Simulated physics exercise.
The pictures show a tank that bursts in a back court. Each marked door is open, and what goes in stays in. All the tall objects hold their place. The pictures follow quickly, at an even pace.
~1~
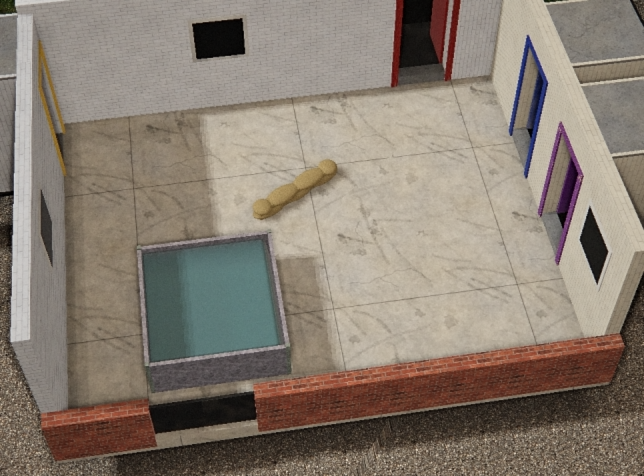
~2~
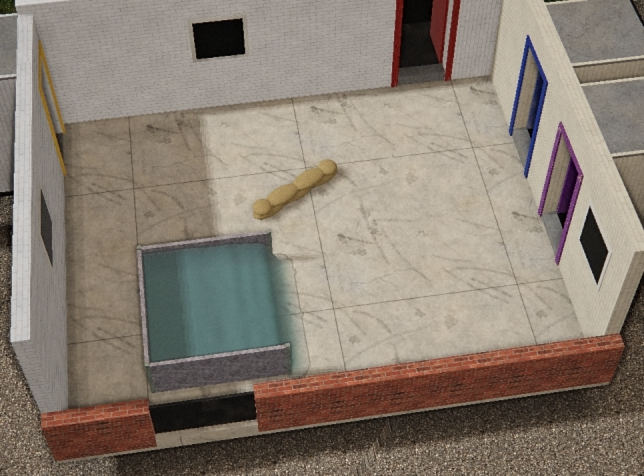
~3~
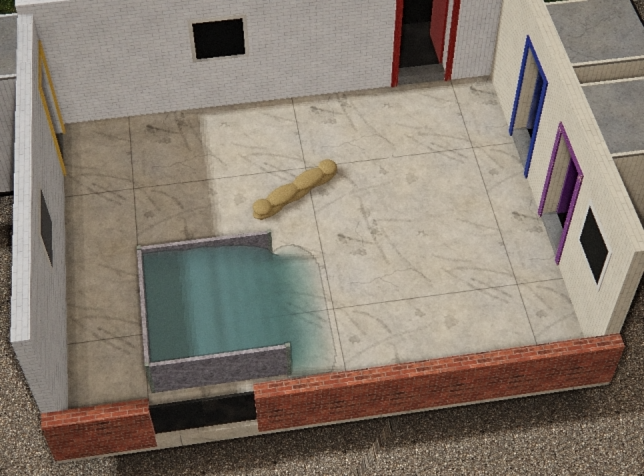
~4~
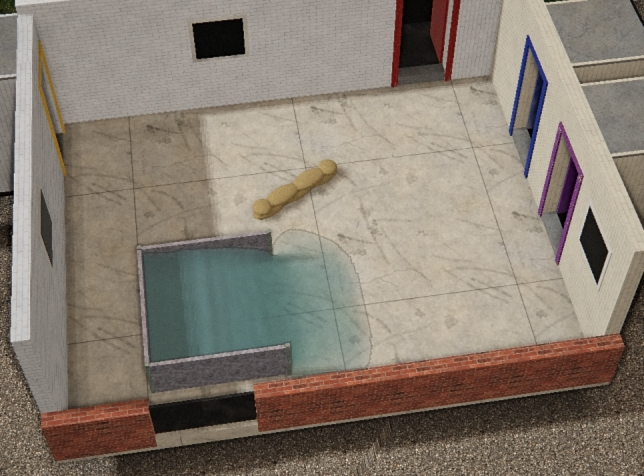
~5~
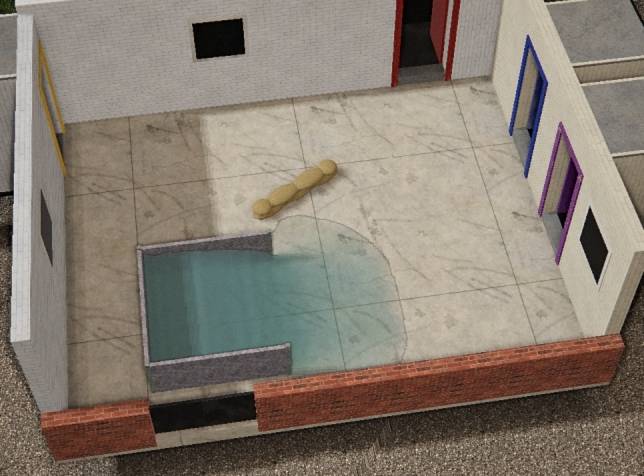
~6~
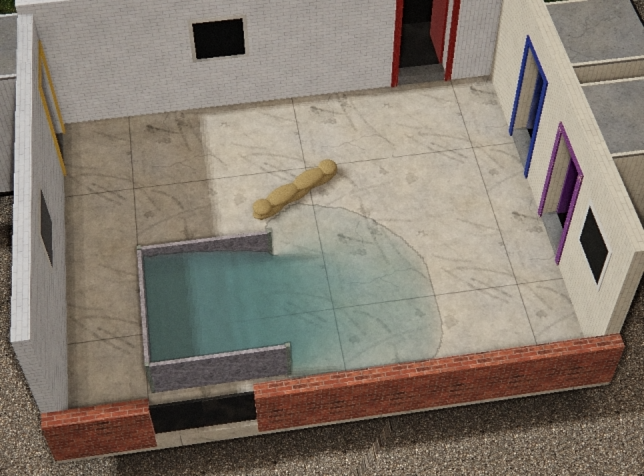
Blue-green water pours from the open right side of a grey-walled tank at the lower left of a pale-tiled walled court, seen from high above by a still camera. A tan, knobbly object lies near the middle, with red, blue, purple and yellow doorways around and a low brick wall in front. The water, at first still, spreads rightward across the floor in a widening, rounded, thinning sheet.
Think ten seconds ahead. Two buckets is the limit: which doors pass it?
The yellow door floods; the blue door holds within the limit; the red door holds within the limit; the purple door floods.
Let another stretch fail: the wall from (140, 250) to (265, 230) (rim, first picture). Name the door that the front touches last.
Last comes the purple door.
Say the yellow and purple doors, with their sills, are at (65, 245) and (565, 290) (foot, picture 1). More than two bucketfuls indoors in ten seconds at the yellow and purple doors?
In short: Yellow stays under; purple floods.
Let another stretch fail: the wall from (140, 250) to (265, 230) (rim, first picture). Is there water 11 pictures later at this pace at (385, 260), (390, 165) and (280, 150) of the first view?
One after the other: Dry, under water, awash.
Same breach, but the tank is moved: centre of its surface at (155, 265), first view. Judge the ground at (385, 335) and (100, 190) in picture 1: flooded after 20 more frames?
As listed: Covered, dry.
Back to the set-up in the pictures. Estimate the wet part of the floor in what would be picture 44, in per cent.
Close to 60 %.
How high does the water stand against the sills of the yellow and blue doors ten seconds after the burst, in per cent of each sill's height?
About 220 and 30 per cent.
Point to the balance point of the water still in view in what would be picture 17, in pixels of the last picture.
I would point to (379, 303).
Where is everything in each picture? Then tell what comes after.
Still water in the tank at (211, 298), in the first picture.
Water pours out at (277, 307) and has run to (293, 376), in the second picture.
Water pours out at (277, 307) and has run to a hidden place, in the third picture.
The front is at a hidden place, out from the gap at (278, 308), in the fourth picture.
Water pours out at (278, 309) and has run to a hidden place, in the fifth picture.
The front is at (436, 339), out from the gap at (278, 309), in the sixth picture.
A moment on, water covers 35 % of the floor; the yellow door not reached, the blue door not reached, the red door not reached, the purple door wet at the sill, nothing in.
Next, water covers 45 % of the floor; the yellow door not reached, the blue door not reached, the red door not reached, the purple door over two buckets in.
Then, water covers 50 % of the floor; the yellow door not reached, the blue door wet at the sill, nothing in, the red door not reached, the purple door far over two buckets in.
Later, water covers 60 % of the floor; the yellow door not reached, the blue door wet at the sill, nothing in, the red door wet at the sill, nothing in, the purple door far over two buckets in.
In the end, water covers 95 % of the floor; the yellow door over two buckets in, the blue door wet at the sill, nothing in, the red door wet at the sill, nothing in, the purple door far over two buckets in.
